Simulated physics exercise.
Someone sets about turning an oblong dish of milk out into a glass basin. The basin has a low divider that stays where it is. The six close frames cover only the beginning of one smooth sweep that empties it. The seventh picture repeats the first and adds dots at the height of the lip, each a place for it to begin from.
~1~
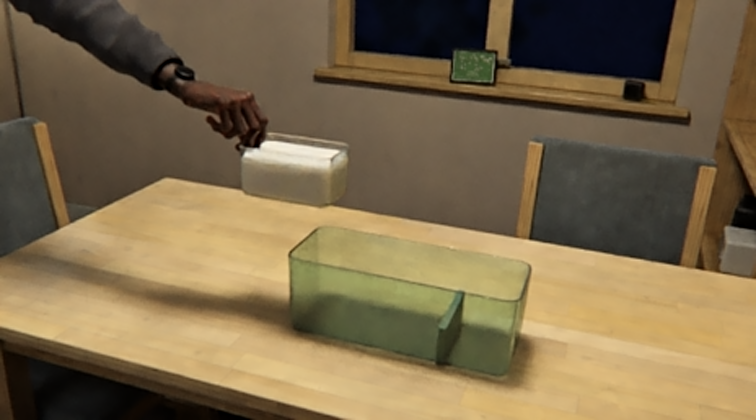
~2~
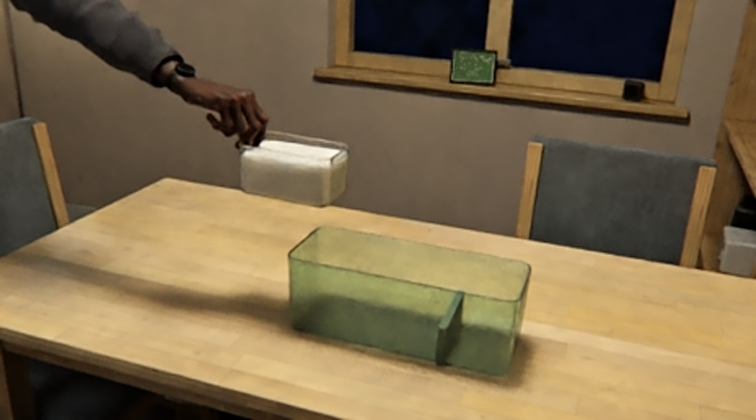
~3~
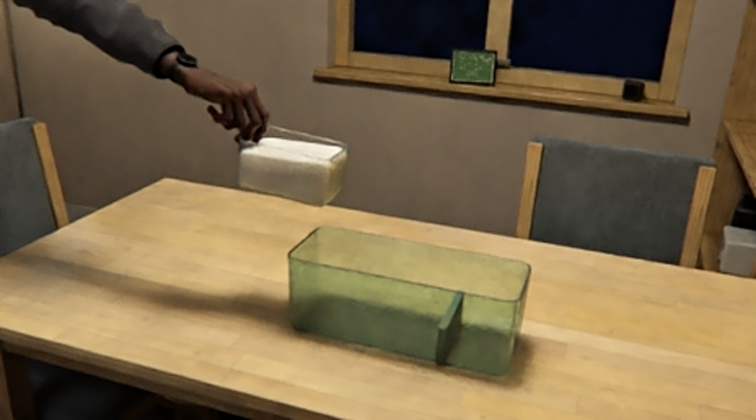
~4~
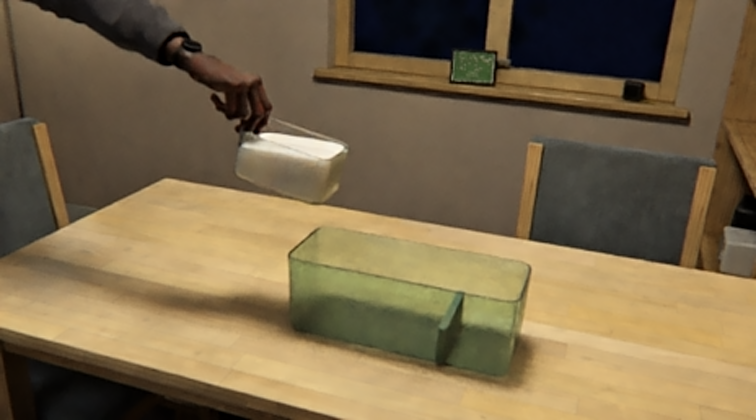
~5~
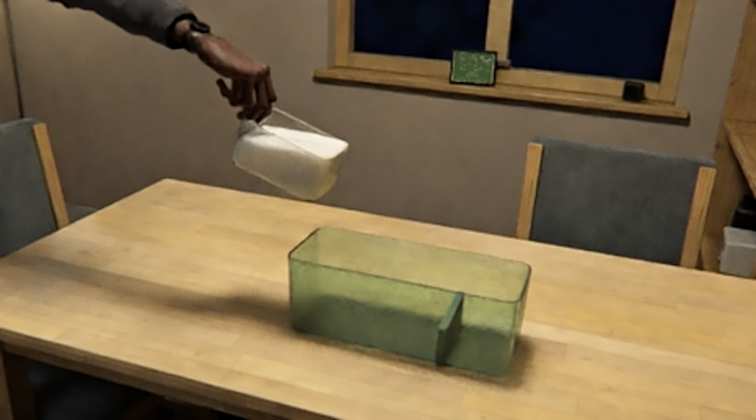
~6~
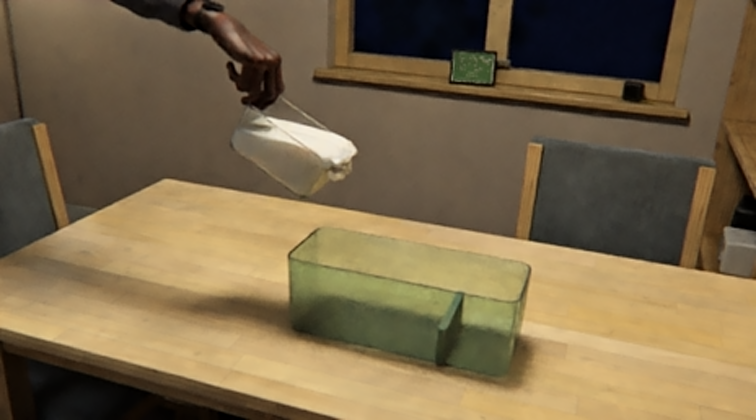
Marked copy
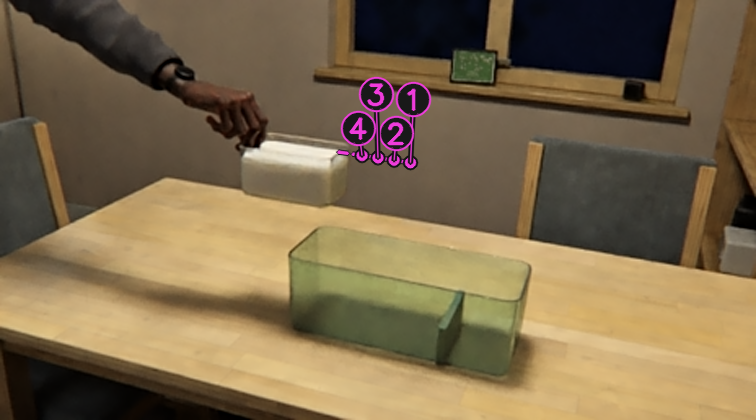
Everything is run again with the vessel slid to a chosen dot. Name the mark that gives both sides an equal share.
Use dot 3.
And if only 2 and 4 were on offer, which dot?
It is 2.
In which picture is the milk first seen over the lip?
Picture 5.
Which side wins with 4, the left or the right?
The left side.
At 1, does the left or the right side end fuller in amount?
The right one.
On the marked copy, 1 at (410, 162); 2 at (394, 160); 3 at (378, 157); 4 at (362, 155).
For dot 1, about 17 % ends left of the wall and 78 % right of it; 6 % is lost outside.
For dot 2, about 29 % ends left of the wall and 64 % right of it; 7 % is lost outside.
For dot 3, about 49 % ends left of the wall and 45 % right of it; 6 % is lost outside.
For dot 4, about 81 % ends left of the wall and 12 % right of it; 7 % is lost outside.
